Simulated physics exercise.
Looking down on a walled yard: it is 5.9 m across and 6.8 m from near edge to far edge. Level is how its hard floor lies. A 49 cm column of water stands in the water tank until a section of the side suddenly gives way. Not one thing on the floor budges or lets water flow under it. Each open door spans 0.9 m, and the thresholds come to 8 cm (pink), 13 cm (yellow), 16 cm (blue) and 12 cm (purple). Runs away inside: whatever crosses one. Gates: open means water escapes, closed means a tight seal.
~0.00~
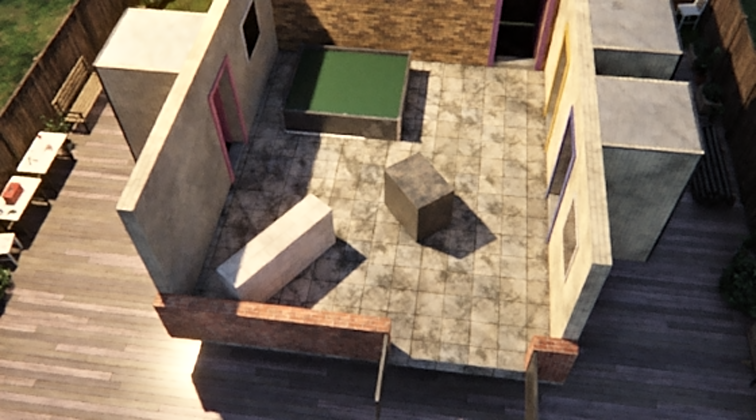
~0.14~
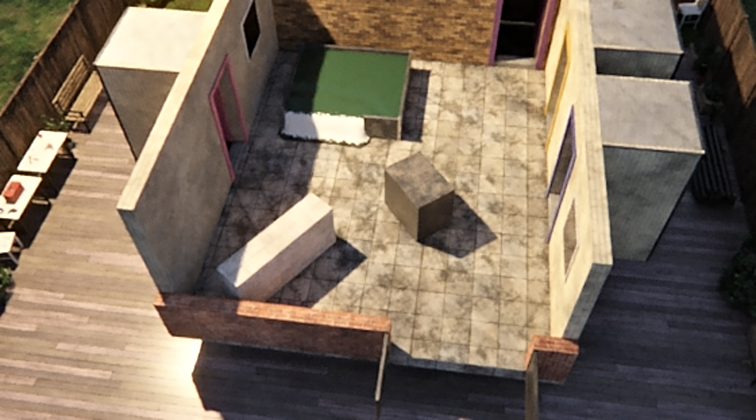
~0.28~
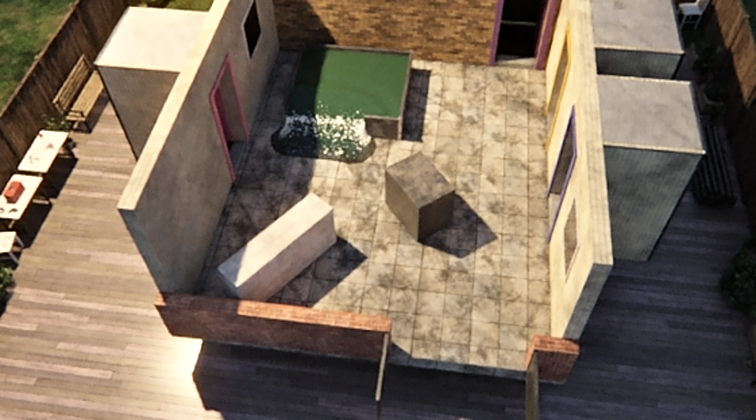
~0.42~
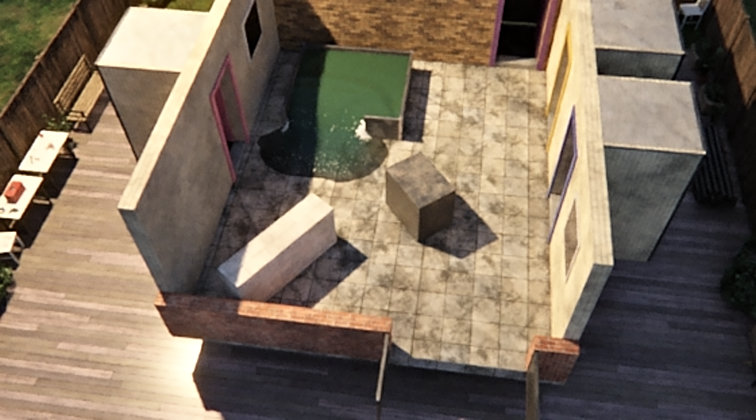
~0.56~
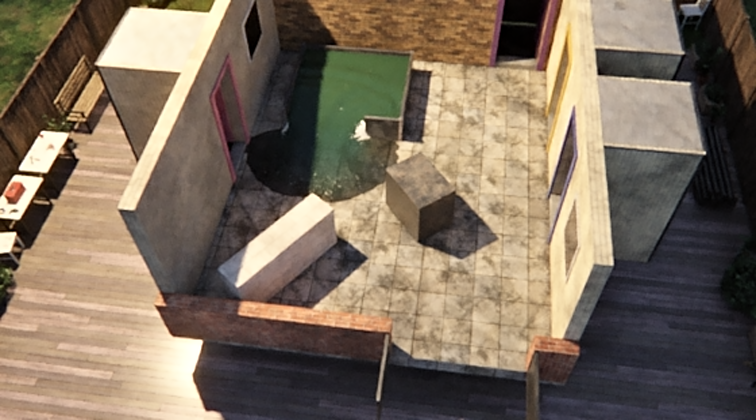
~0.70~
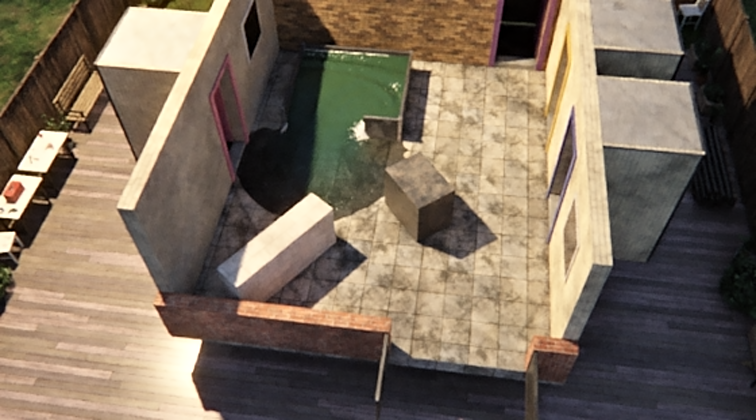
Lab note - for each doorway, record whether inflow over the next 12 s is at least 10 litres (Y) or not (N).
Record: Pink door Y; yellow door N; blue door N; purple door N.
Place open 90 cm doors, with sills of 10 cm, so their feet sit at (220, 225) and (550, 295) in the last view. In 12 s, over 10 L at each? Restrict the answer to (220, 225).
At that door: Exceeding the limit.
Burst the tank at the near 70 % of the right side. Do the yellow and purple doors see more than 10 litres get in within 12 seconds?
Compared with the limit, yellow is higher and purple is higher.
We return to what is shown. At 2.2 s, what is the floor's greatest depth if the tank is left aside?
Roughly 48 cm.
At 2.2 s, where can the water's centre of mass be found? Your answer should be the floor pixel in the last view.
Around (320, 155).
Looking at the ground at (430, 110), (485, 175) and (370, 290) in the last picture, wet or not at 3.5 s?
First spot bone dry, second bone dry, third soaked.
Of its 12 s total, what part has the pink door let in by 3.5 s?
That works out near 50%.
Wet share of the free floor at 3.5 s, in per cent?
I'd say around 45 % is wet.
After 1.4 s water covers 25 % of the floor and is deepest (26 cm) near (305, 134); pink door 11 cm at the sill, 0 L in, yellow door not reached, blue door not reached, purple door not reached.
After 2.2 s water covers 35 % of the floor and is deepest (48 cm) near (186, 316); pink door 14 cm at the sill, 12 L in, yellow door not reached, blue door not reached, purple door not reached.
After 3.5 s water covers 45 % of the floor and is deepest (40 cm) near (186, 316); pink door 10 cm at the sill, 34 L in, yellow door not reached, blue door not reached, purple door not reached.
After 7.0 s water covers 65 % of the floor and is deepest (13 cm) near (243, 155); pink door 12 cm at the sill, 58 L in, yellow door not reached, blue door 4 cm at the sill, 0 L in, purple door not reached.
After 12.0 s water covers 95 % of the floor and is deepest (10 cm) near (507, 73); pink door 4 cm at the sill, 68 L in, yellow door 5 cm at the sill, 0 L in, blue door 4 cm at the sill, 0 L in, purple door 9 cm at the sill, 0 L in.
